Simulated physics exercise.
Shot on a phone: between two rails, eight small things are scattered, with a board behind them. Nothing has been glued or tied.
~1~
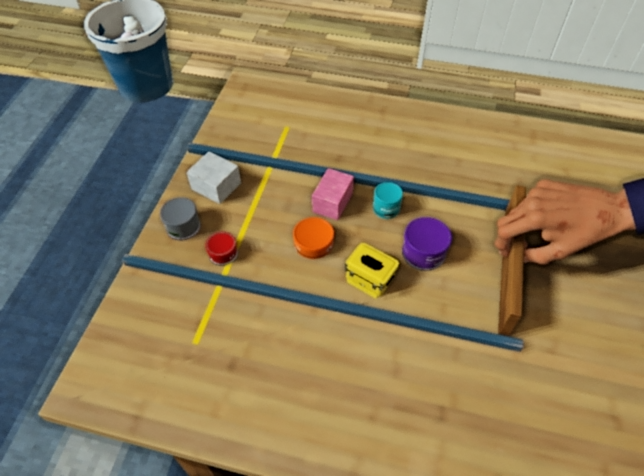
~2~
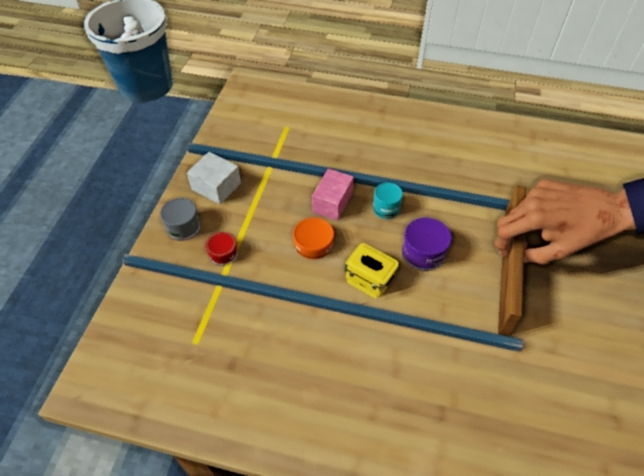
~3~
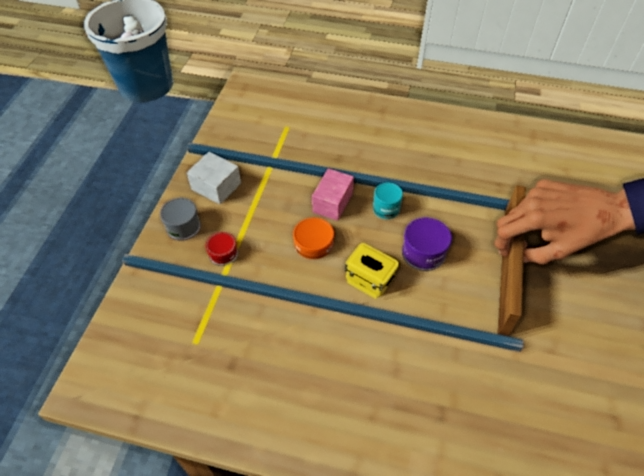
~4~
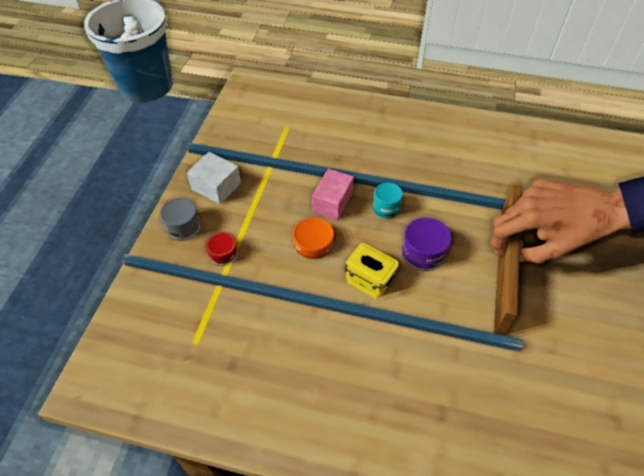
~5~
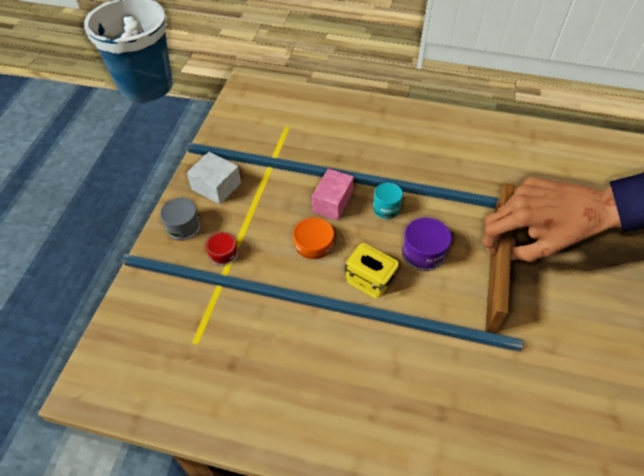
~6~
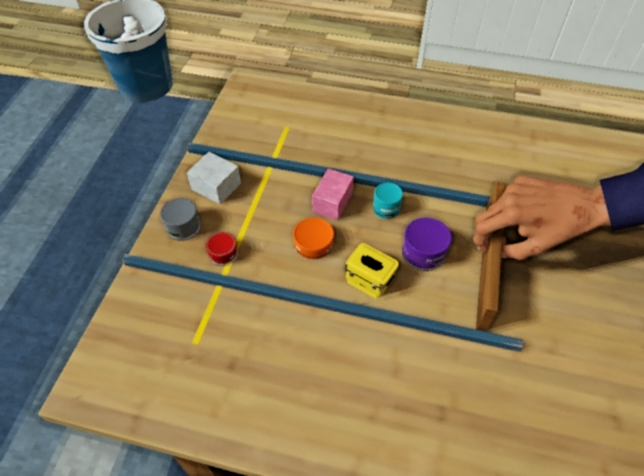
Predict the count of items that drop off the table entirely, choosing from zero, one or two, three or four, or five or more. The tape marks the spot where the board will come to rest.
The count is zero.
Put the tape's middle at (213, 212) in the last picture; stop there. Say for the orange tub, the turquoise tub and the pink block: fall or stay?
As for the orange tub, it keeps its spot; the turquoise tub keeps its spot; the pink block keeps its spot.
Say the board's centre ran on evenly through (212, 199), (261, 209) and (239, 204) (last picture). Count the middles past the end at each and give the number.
In order of the places given, that's 2, 0 and 1.
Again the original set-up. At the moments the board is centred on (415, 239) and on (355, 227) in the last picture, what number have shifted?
First 1, then 5.
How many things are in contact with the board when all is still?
The count in contact is 3.
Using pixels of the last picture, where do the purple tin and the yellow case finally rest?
Roughly at (228, 205) and at (211, 245), in that order.
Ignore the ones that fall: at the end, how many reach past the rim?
Answer: 1.
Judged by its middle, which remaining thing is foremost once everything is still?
That is the grey pot.
Soon after, none off yet; grey pot at rest near (181, 219); white block at rest near (215, 178); red pot at rest near (222, 249).
In the end, the number that fall off is zero.
